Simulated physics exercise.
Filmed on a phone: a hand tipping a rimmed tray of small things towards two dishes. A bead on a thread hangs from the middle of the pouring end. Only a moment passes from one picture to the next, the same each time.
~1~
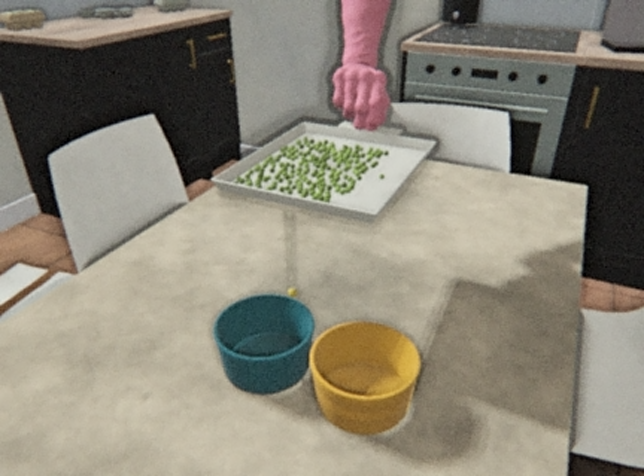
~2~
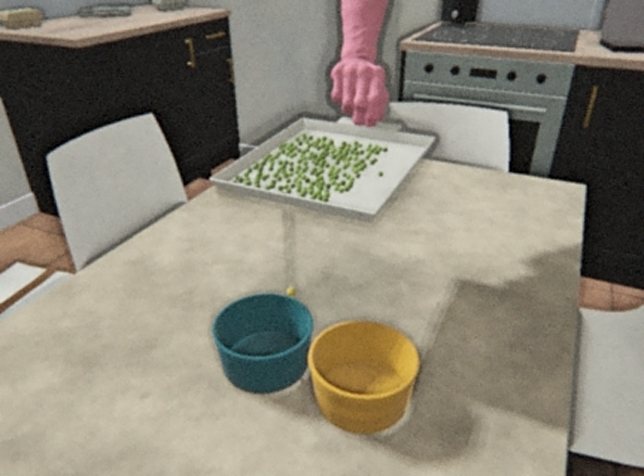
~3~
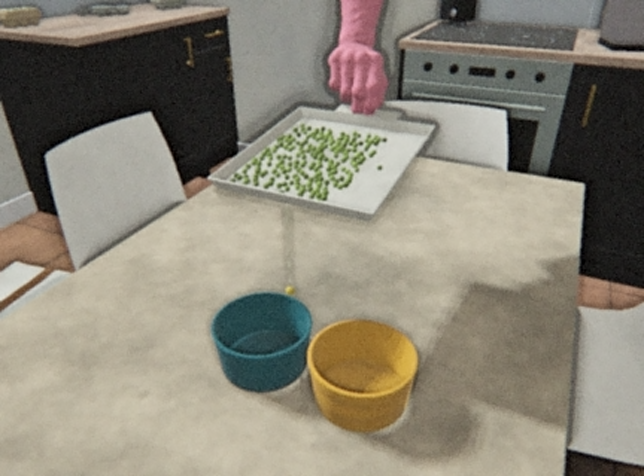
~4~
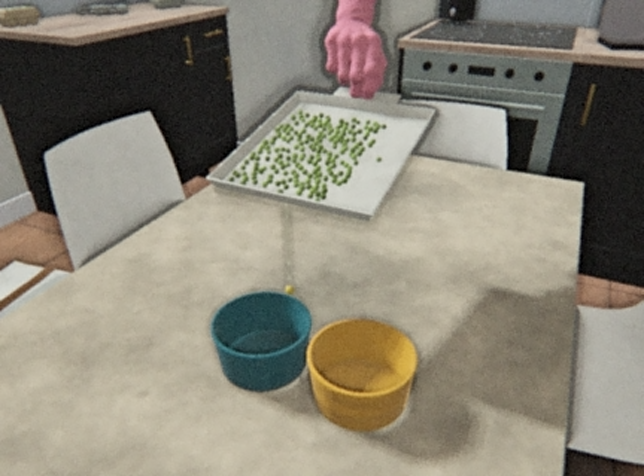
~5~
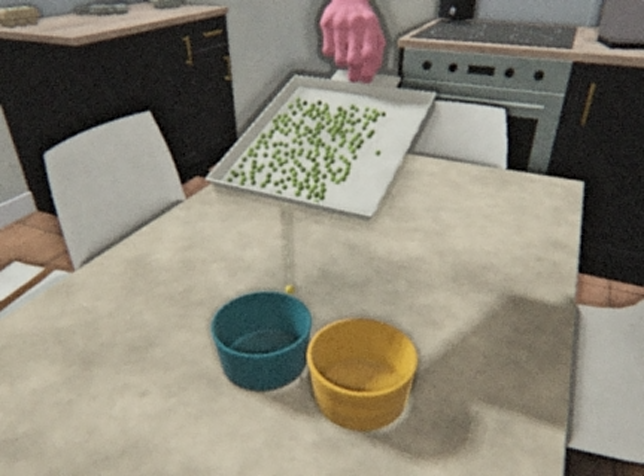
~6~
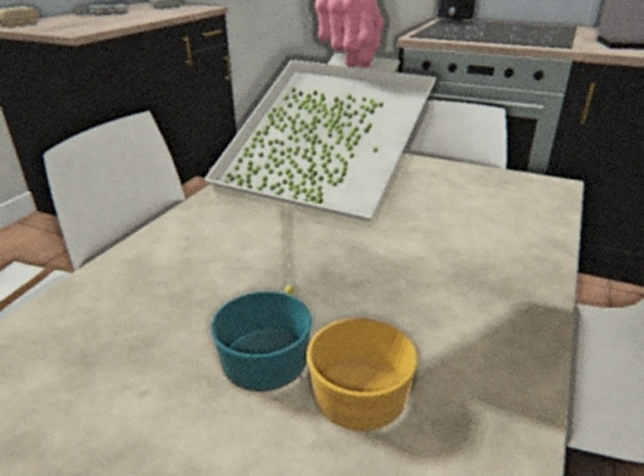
A hand in pink held a rimmed tray of small green peas above a table with a teal dish and a yellow dish, then steadily raised its far end, tilting the tray more steeply toward them.
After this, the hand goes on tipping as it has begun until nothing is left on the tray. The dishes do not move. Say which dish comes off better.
The left one ends fuller.
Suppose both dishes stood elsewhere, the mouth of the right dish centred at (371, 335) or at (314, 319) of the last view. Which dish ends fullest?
First the left one, then the right one.
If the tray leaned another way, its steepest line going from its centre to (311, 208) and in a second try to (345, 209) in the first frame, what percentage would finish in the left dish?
Roughly 40 per cent, and 0 per cent.
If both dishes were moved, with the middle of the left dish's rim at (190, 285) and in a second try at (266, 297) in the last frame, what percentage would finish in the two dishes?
First some 60, then 60 per cent.
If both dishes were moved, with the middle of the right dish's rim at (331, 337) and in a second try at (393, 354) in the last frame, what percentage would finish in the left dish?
First some 50, then 60 per cent.
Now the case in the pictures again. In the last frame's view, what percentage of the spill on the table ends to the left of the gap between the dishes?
It comes to 80 per cent or so.
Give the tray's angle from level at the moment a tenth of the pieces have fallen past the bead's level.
At some 70 degrees.
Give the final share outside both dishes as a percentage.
About 10 per cent.
Just after the last frame, tray tipped steeply; roughly two thirds on the tray; just a few in the right dish; about a tenth in the left dish; roughly a third in the air.
A moment on, tray tipped past a quarter turn; roughly a quarter in the right dish; roughly two thirds in the left dish; about a tenth outside both; about a tenth in the air.
Further on, tray tipped past a quarter turn; roughly a quarter in the right dish; roughly two thirds in the left dish; about a tenth outside both.
When it is over, tray tipped past a quarter turn; roughly a quarter in the right dish; roughly two thirds in the left dish; about a tenth outside both.
